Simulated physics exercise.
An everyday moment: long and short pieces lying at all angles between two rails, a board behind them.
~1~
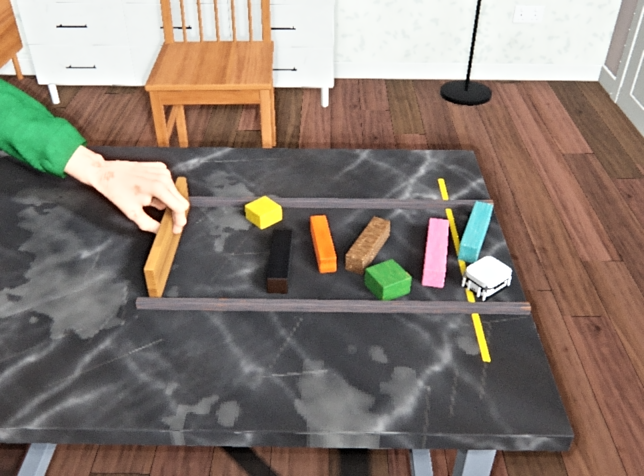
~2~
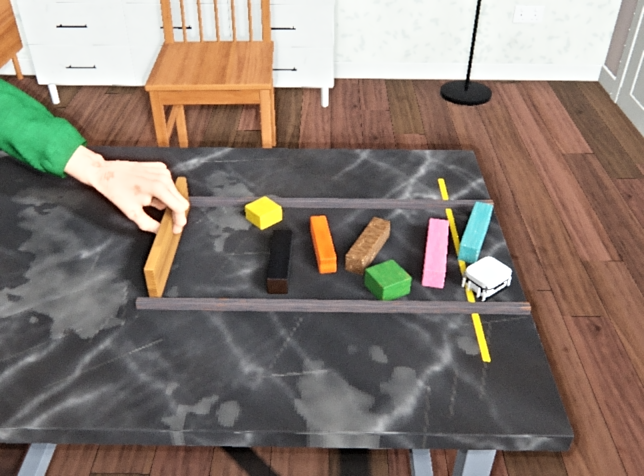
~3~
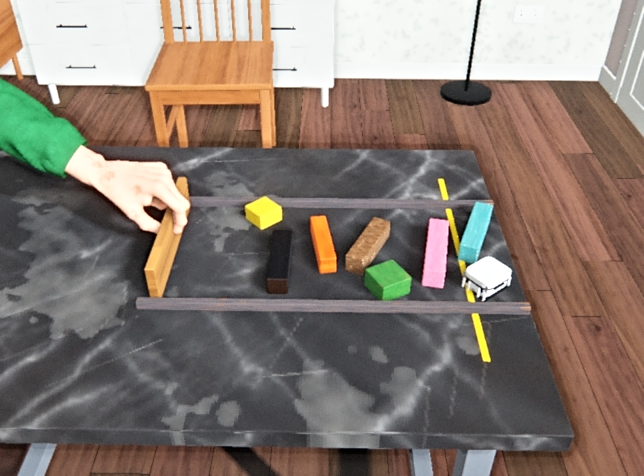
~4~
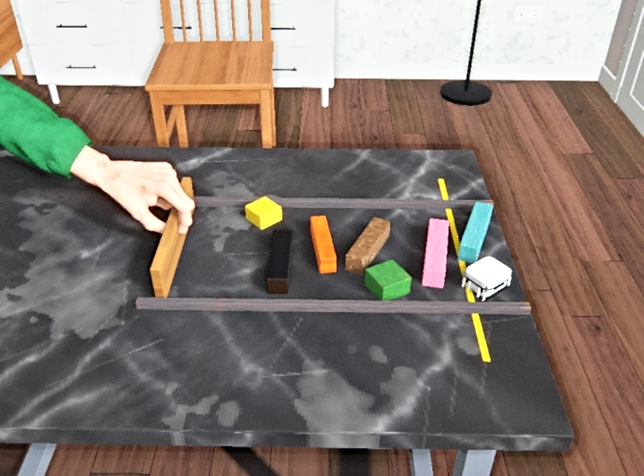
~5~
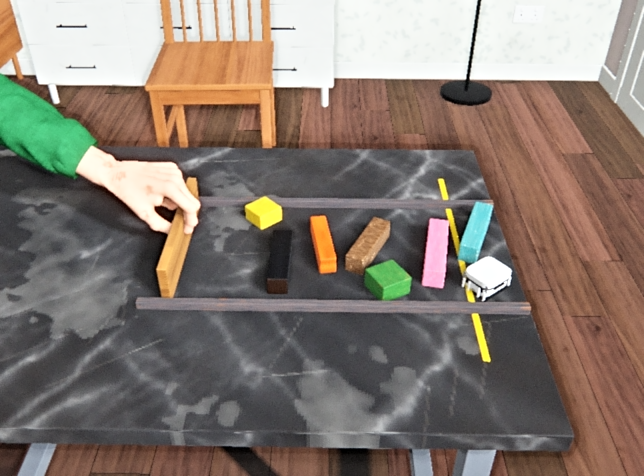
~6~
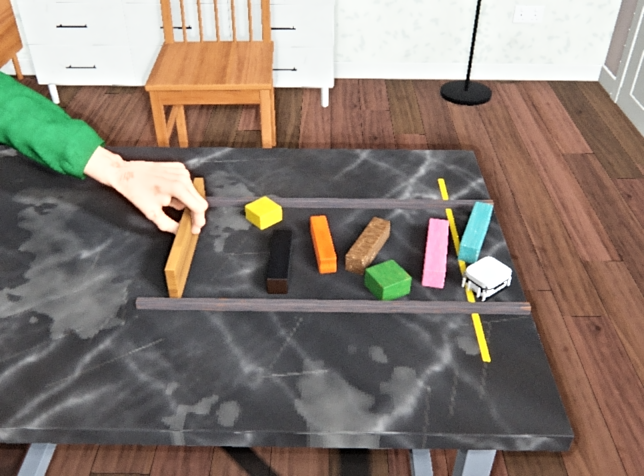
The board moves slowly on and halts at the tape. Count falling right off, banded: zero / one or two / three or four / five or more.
Count: Three or four.
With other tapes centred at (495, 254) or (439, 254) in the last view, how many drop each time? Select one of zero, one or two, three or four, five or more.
Number down, tape by tape: At least five / one to two.
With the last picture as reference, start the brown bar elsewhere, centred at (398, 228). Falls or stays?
I reckon from there it stays aboard.
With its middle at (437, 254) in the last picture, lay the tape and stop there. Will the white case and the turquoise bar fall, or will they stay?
As for the white case, it is not retained; as for the turquoise bar, it is not retained.
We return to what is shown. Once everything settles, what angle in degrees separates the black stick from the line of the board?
It works out to near 0°.
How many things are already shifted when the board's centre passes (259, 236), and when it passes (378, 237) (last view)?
Moved so far: 1, then 6.
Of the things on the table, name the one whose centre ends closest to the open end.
The brown bar.
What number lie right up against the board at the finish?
2 of them.
Soon after, none off yet; turquoise bar at rest near (476, 232); white case at rest near (487, 279); pink bar at rest near (436, 252).
At rest, the number that fall off is three or four; fallen, pink bar, white case and turquoise bar.
